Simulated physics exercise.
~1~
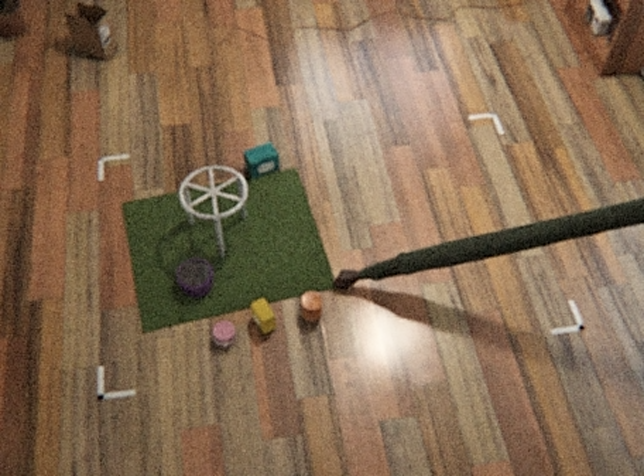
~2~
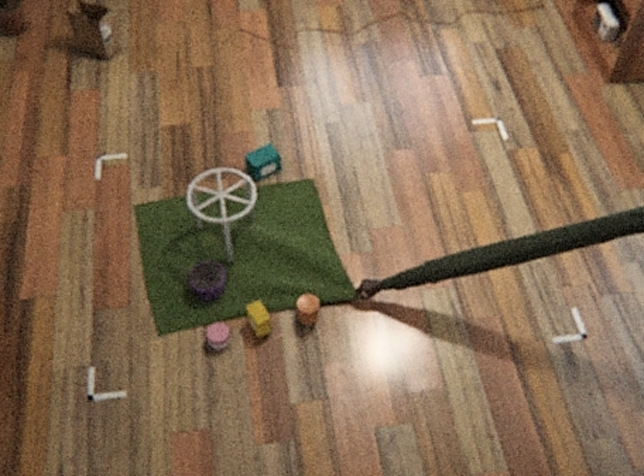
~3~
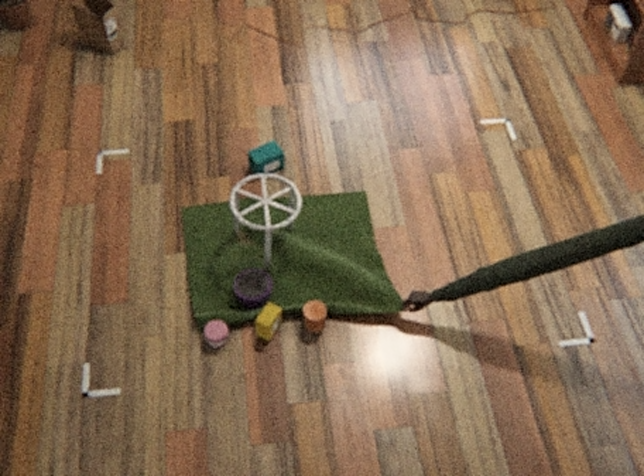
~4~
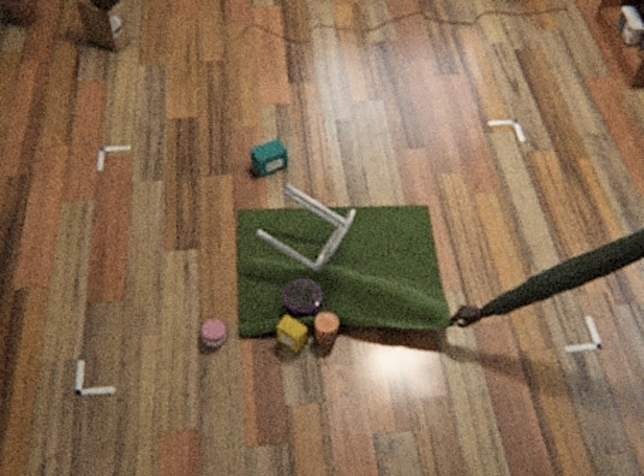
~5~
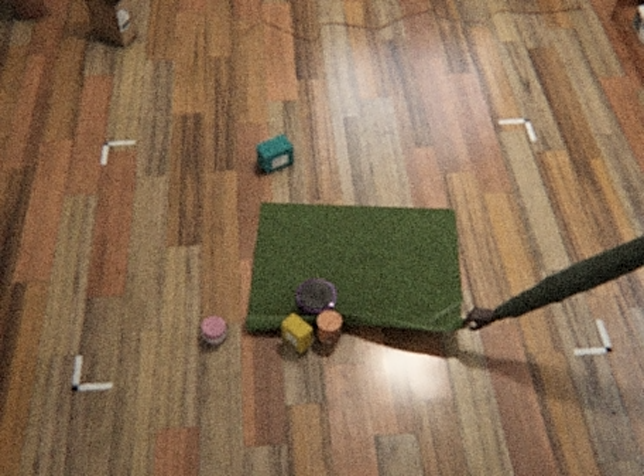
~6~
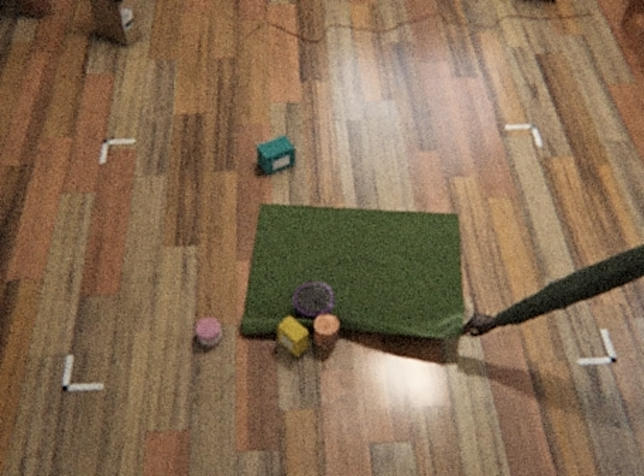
On a wood-plank floor seen from high above, with white tape corners marking an area, a dark green sheet lies flat. A white stool and a purple pot rest on it, an orange bin, a yellow carton and a pink pot sit along its near edge, and a teal box stands behind. A long dark green arm grips the near right corner and pulls the sheet rightward. The stool and purple pot ride along, then the sheet gathers the carton and bin. The stool tips over and disappears, while the sheet finally rests, the teal box and pink pot left behind.
